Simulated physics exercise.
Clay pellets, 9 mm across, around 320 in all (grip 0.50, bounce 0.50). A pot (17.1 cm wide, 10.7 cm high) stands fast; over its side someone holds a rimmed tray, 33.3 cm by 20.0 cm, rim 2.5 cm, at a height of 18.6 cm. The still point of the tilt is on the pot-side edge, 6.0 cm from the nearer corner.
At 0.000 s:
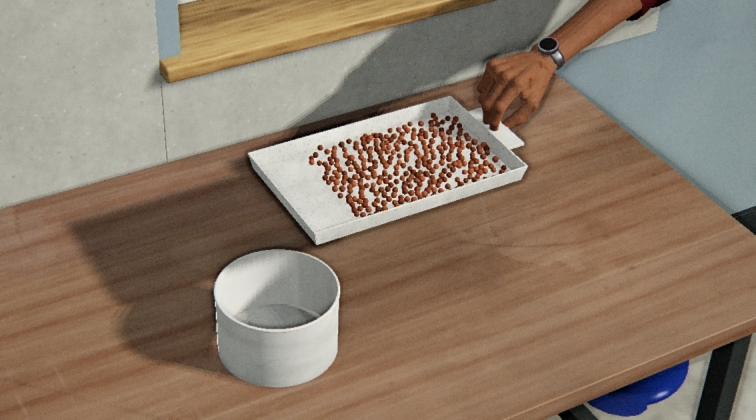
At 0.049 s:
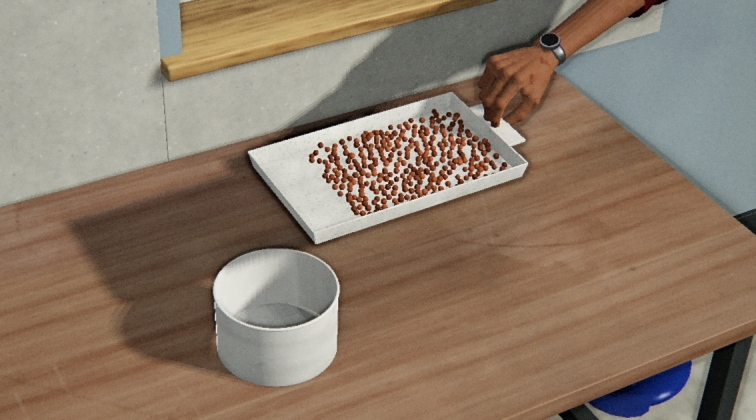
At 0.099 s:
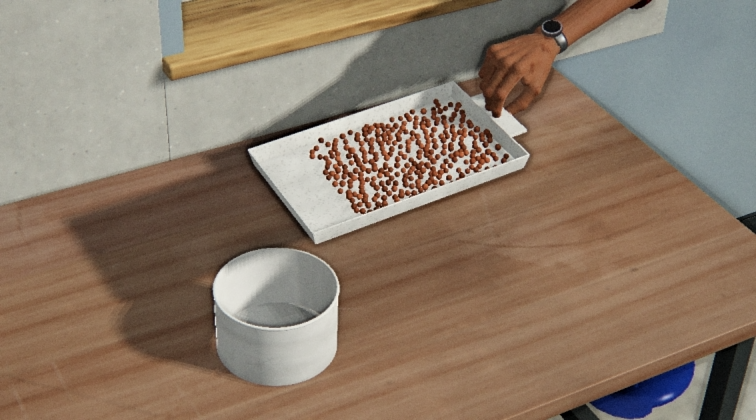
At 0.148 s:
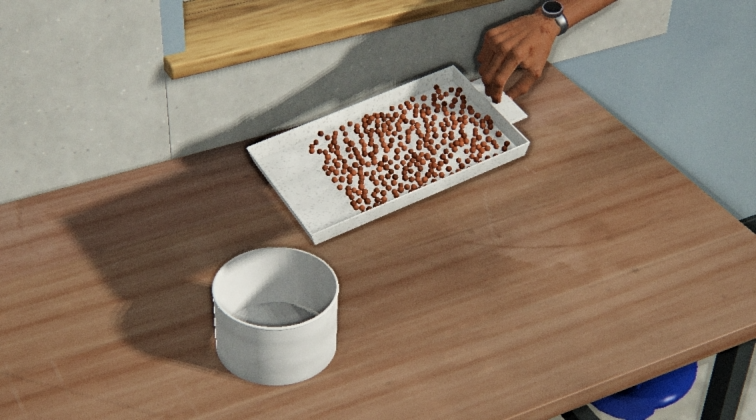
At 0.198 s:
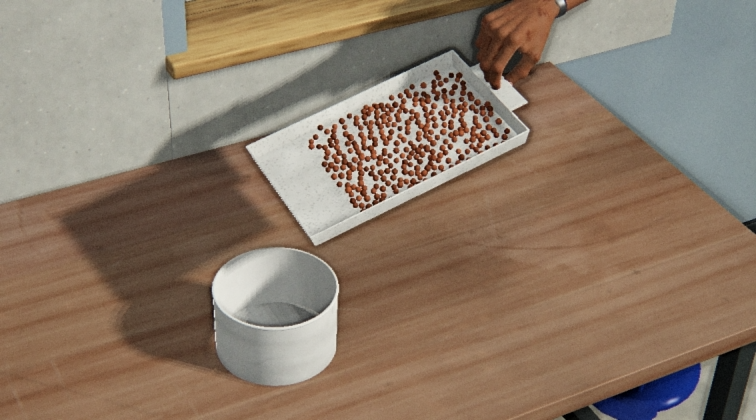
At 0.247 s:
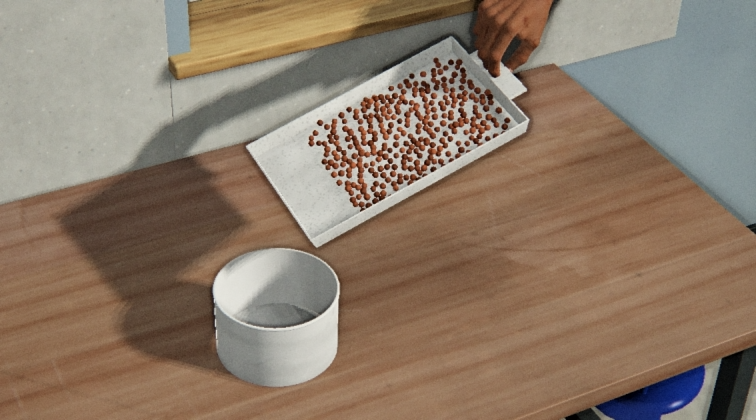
A hand wearing a watch held a white tray of small reddish-brown pellets by its tab on a wooden table, then lifted that end steadily higher, with a round white pot standing nearby.
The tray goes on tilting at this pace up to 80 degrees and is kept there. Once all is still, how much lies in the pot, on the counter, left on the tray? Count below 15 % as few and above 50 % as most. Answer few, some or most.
Pot most, counter few, tray some.
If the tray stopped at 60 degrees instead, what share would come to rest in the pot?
In that case some 45 per cent.
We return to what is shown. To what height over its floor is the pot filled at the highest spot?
About 2.5 cm.
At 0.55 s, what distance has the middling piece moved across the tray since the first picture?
Roughly 9 cm.
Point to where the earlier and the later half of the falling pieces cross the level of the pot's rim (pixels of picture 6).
First near (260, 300), later near (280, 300).
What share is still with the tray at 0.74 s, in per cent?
Some 90 per cent of the load.
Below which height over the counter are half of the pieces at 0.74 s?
Roughly 22 cm.
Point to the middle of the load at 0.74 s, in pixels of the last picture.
Around (301, 216).
Then, at 0.55 s, tilt 50 degrees; the tray holds 100 %, the pot 0 %.
Then, at 0.74 s, tilt 69 degrees; the tray holds 90 %, the pot 0 %.
After 1.06 s, tilt 80 degrees; the tray holds 40 %, the pot 60 %.
At rest (2.3 s), pot 70 %, counter 0 %, tray 25 %.
